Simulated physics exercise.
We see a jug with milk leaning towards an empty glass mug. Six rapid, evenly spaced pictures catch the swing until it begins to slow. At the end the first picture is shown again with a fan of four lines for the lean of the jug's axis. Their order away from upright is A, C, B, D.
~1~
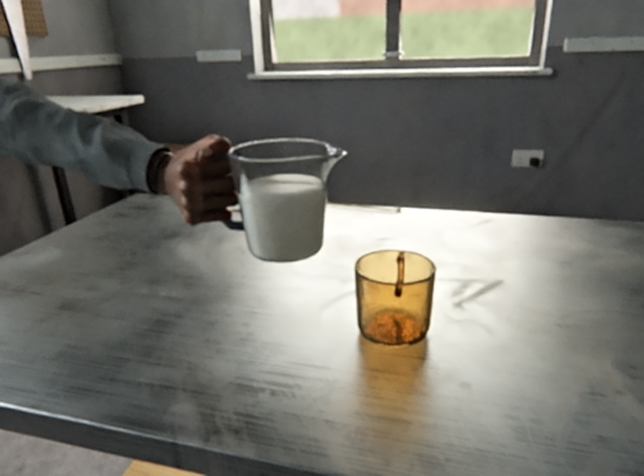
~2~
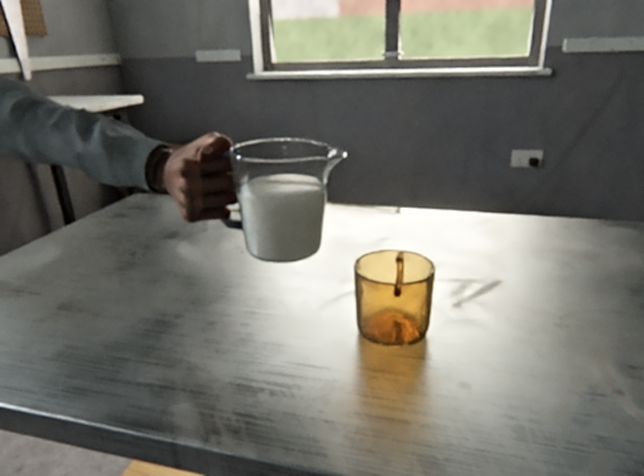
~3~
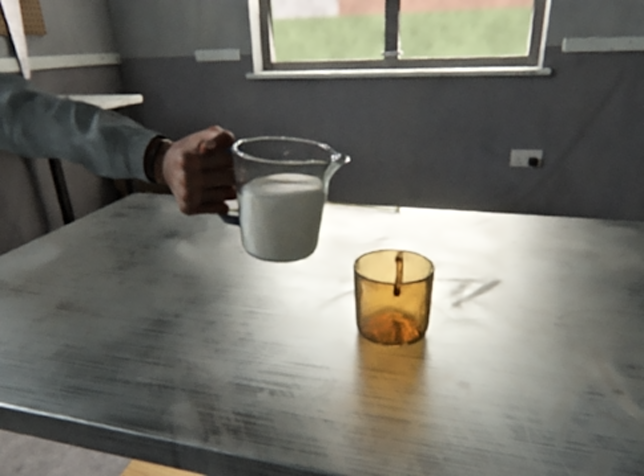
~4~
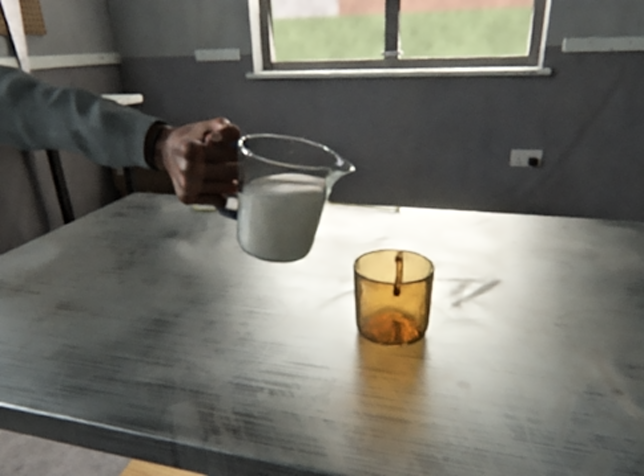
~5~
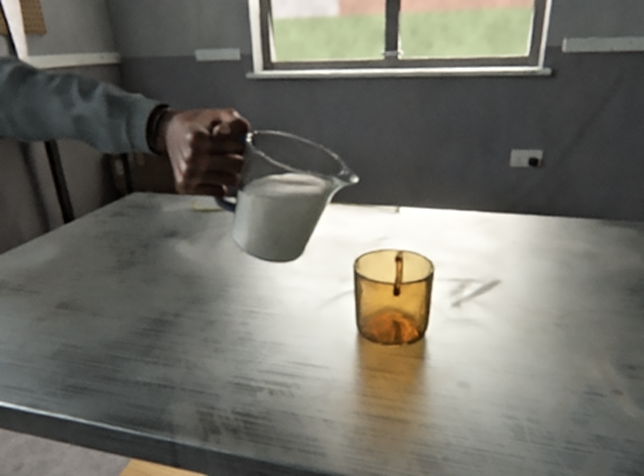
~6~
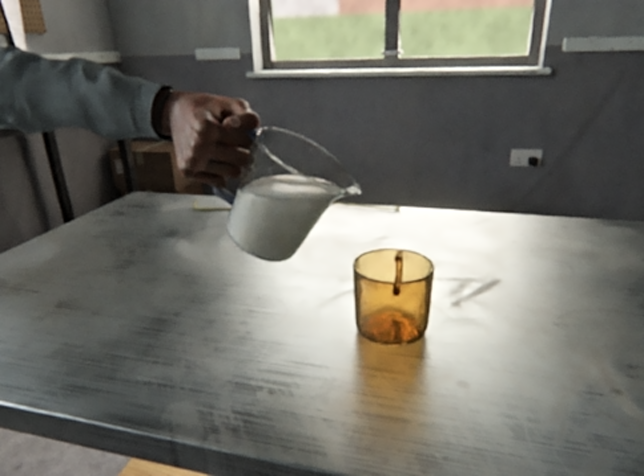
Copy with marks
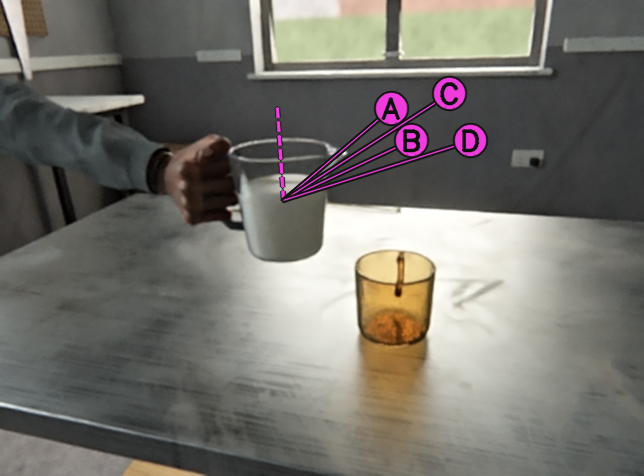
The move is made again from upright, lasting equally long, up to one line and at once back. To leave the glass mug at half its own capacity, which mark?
The best mark is B.
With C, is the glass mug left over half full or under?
Under half.
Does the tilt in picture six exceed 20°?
Yes.
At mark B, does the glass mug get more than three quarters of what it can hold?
No, less.
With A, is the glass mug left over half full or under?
Under.
On the marked copy, A at (378, 119); B at (396, 147); C at (435, 102); D at (454, 146).
Choosing A, the glass mug ends with about 20 % of what it can hold.
Choosing B, the glass mug ends with about 51 % of what it can hold.
Choosing C, the glass mug ends with about 34 % of what it can hold.
Choosing D, the glass mug ends with about 68 % of what it can hold.
